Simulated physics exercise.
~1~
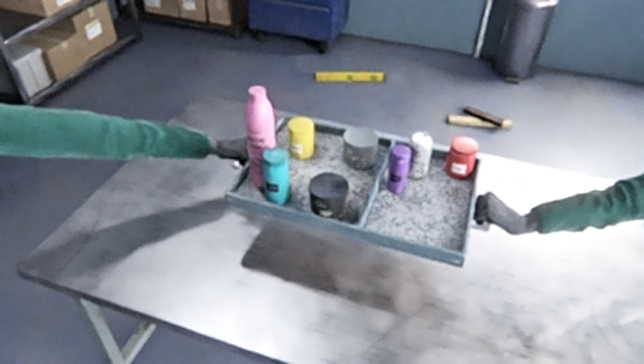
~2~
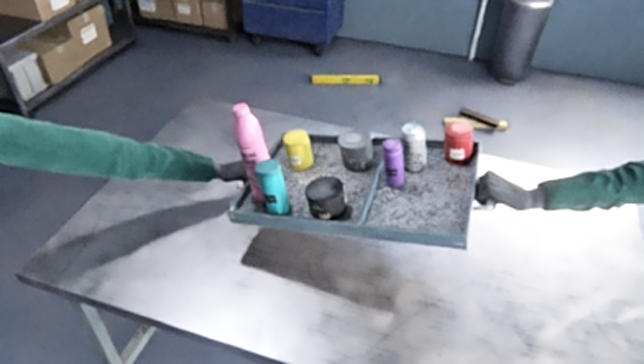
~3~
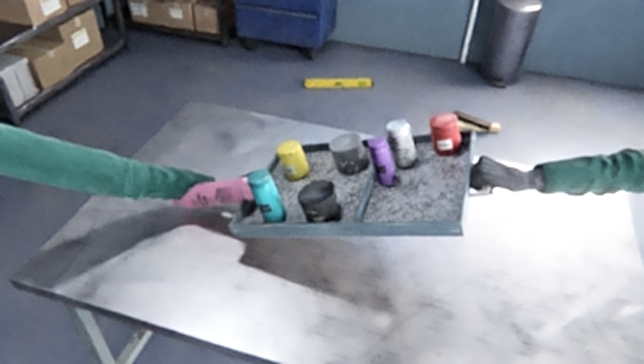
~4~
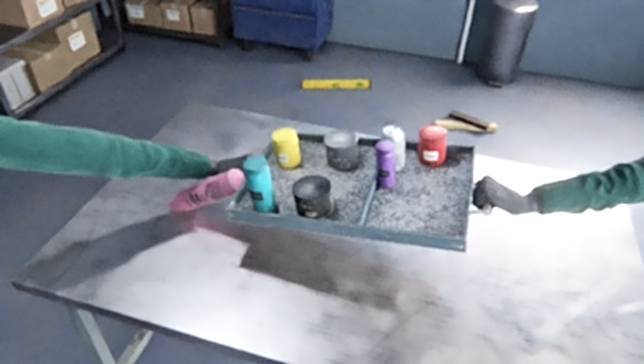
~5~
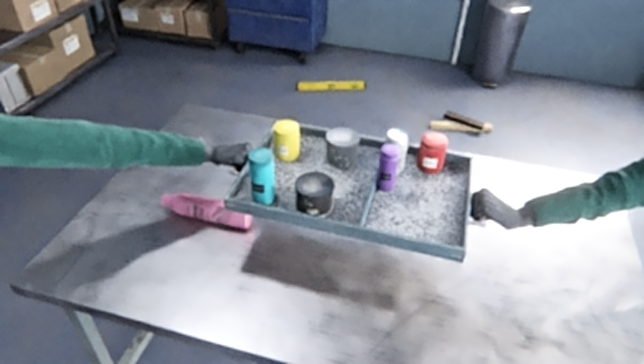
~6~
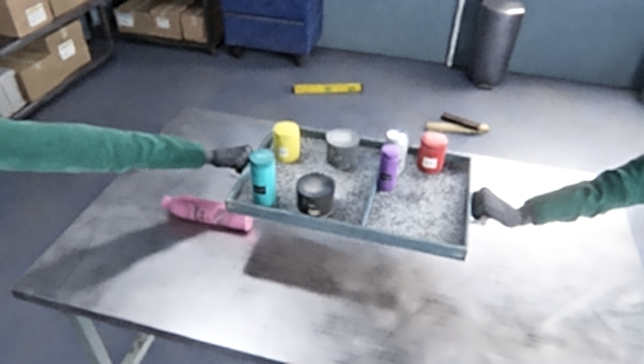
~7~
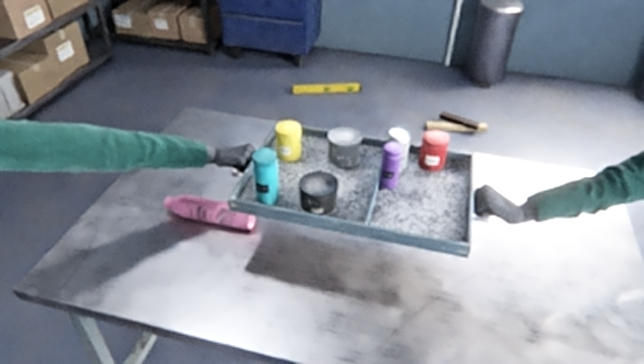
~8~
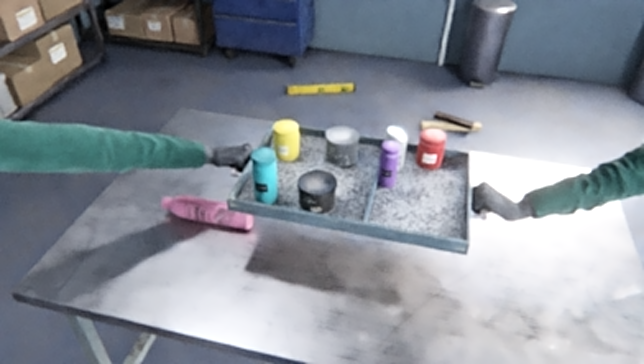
A grey tray of coloured containers is held over a metal table by two gloved, green-sleeved arms in a workshop, seen from above and in front. A tall pink bottle and turquoise jar stand at the left, with yellow, grey and black containers beside them and purple, white and red ones to the right. The tray tips down to the left, and the pink bottle topples over the edge as the red and white containers slide slightly left. The arms level the tray again. The pink bottle ends lying on the table, while the others stand upright aboard.
